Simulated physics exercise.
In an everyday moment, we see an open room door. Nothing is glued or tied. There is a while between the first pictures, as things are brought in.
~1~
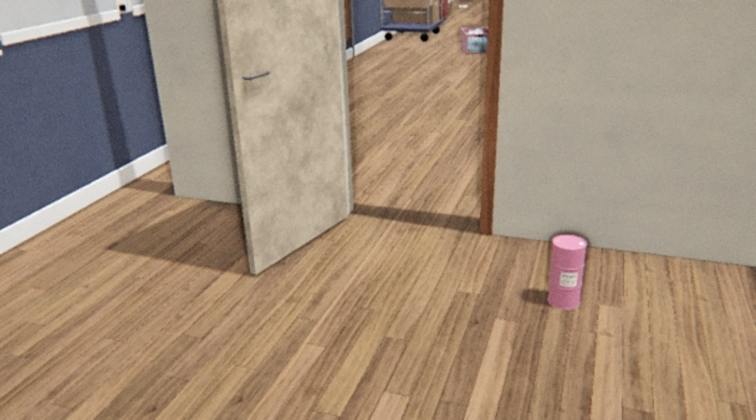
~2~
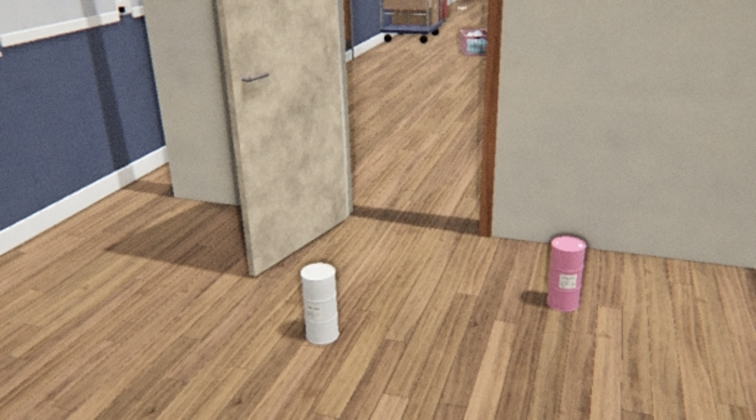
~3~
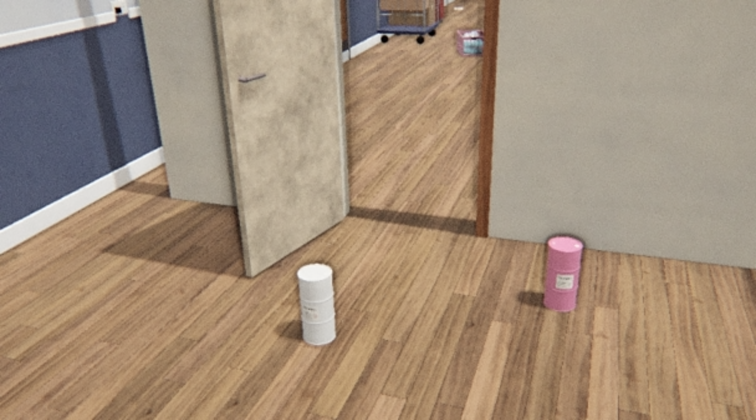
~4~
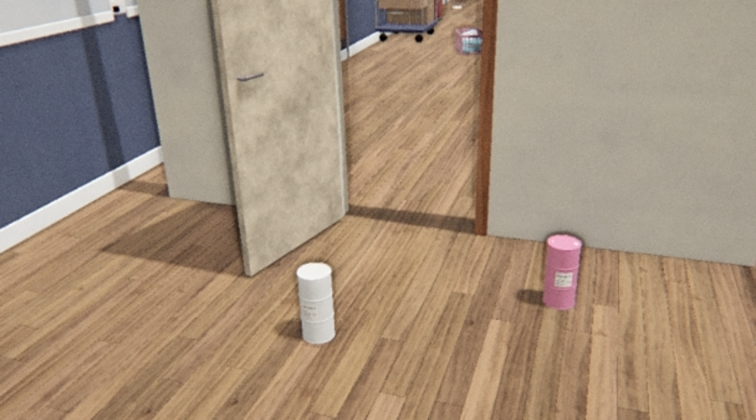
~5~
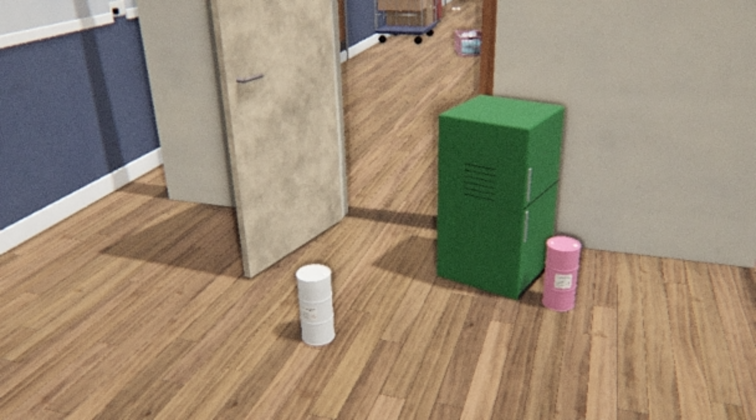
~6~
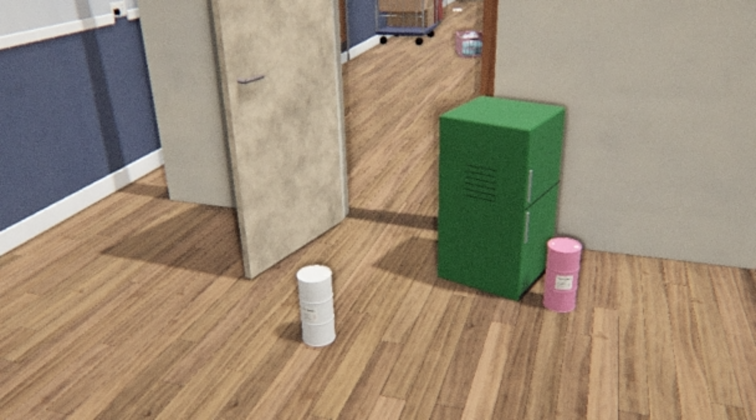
A door stood wide open and still near a pink canister on the wooden floor; a white canister appeared in front of it, then a green appliance showed up beside the pink one.
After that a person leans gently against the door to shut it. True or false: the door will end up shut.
True.
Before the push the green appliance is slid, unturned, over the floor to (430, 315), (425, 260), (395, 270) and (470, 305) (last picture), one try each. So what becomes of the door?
It ends up closed first, gets caught second, gets caught third and ends up closed fourth.
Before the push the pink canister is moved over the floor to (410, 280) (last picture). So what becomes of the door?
The door gets held up.
Then, 0.70 s later than the last frame, door at 88°.
Then, 1.30 s later than the last frame, door at 61°.
Then, 1.80 s later than the last frame, door at 38°.
Then, 2.40 s later than the last frame, door at 10°.
When it is over, door at 0°; all 3 as before. End places, in pixels of the last picture, green appliance near (499, 196).
